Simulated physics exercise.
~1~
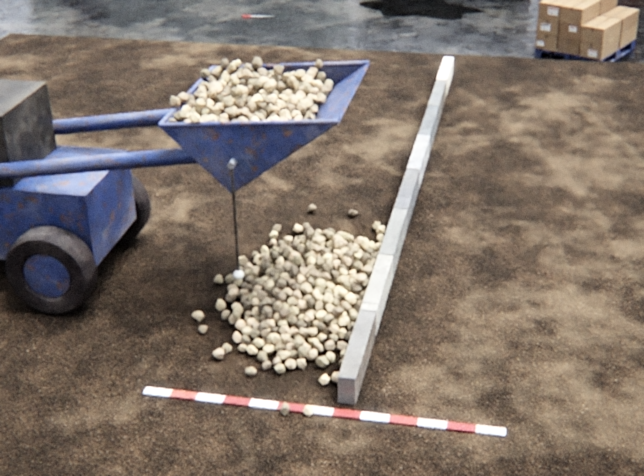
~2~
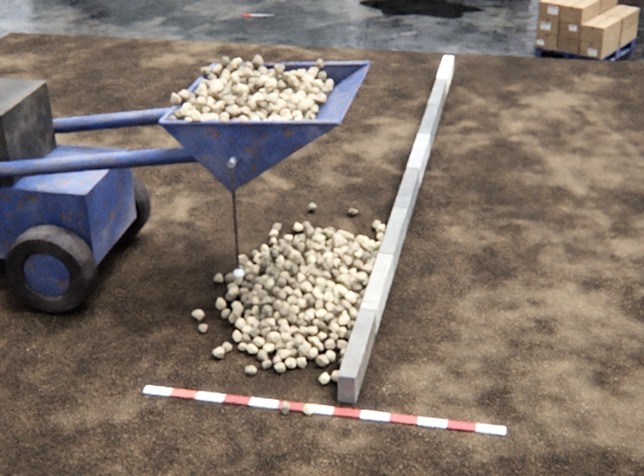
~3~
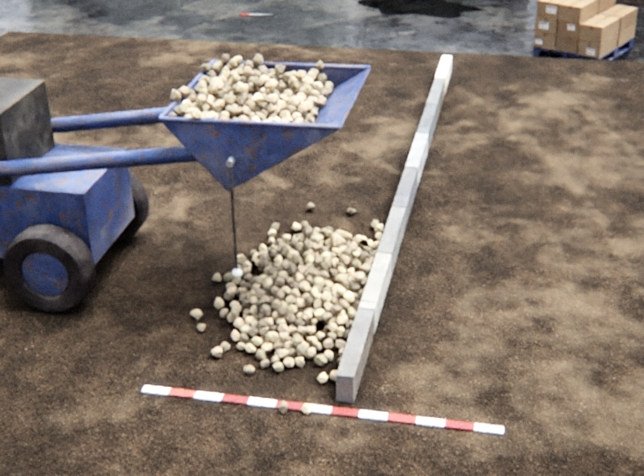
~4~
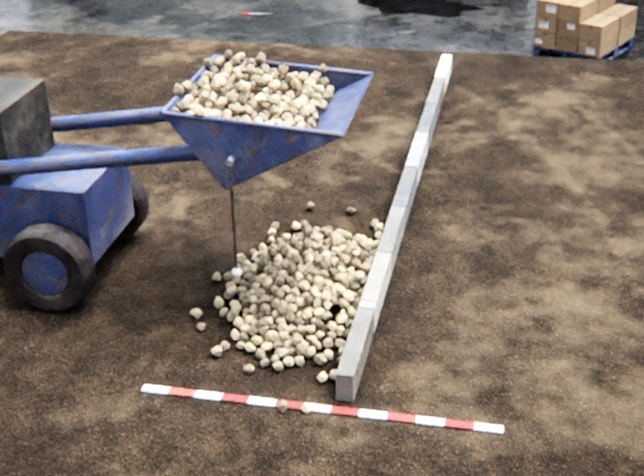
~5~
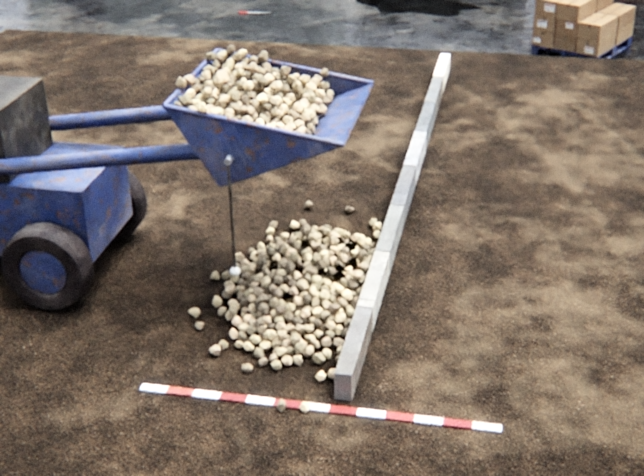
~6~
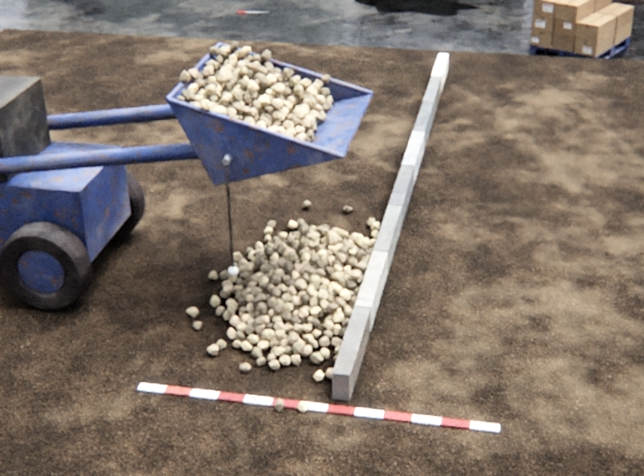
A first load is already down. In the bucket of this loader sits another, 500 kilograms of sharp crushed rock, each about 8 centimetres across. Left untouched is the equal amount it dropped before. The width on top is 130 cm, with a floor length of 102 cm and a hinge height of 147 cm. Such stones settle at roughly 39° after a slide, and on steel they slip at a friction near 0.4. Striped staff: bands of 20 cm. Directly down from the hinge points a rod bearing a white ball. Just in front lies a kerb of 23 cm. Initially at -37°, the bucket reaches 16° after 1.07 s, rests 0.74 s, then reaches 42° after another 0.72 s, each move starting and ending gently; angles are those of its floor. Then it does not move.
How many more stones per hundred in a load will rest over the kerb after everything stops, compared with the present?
I would say 43 per hundred.
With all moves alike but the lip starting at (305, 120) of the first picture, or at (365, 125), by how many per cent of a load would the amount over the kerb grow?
About 10 per cent for the first, 80 per cent for the second.
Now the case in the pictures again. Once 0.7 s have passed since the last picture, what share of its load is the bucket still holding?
Held: Around 100 % of the load.
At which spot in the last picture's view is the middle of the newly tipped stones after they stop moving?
(369, 279).
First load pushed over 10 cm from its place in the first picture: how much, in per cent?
Close to 0 in a hundred of them.
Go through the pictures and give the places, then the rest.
The first frame shows lip at (338, 122), floor tilted -37°, highest stones at (258, 69). The earlier load is highest near (304, 255), 29 cm above ground level, 100 % on this side of the kerb.
The second frame shows lip at (339, 123), floor tilted -36°, highest stones at (259, 68).
In the third frame, the bucket is at -33°, its lip at (340, 128); the top of the load is at (245, 67).
In the fourth frame, the bucket is at -29°, its lip at (342, 135); the top of the load is at (243, 64).
The fifth frame shows lip at (344, 145), floor tilted -23°, highest stones at (230, 57).
The sixth frame shows lip at (343, 157), floor tilted -17°, highest stones at (226, 55).
Then, 0.4 s after the last picture the floor is at 8°; in per cent of one load, 100 in the bucket, 100 on this side of the kerb; the foremost stones are at (360, 288).
Then, 0.7 s after the last picture the floor is at 16°; in per cent of one load, 100 in the bucket, 100 on this side of the kerb; the foremost stones are at (360, 288).
Then, 2.5 s after the last picture the floor is at 42°; in per cent of one load, 4 in the bucket, 169 on this side of the kerb, 27 over the kerb; the foremost stones are at (479, 304).
Then, 5.3 s after the last picture the floor is at 42°; in per cent of one load, 0 in the bucket, 157 on this side of the kerb, 43 over the kerb; the foremost stones are at (486, 331). Net gain over the kerb, 43.
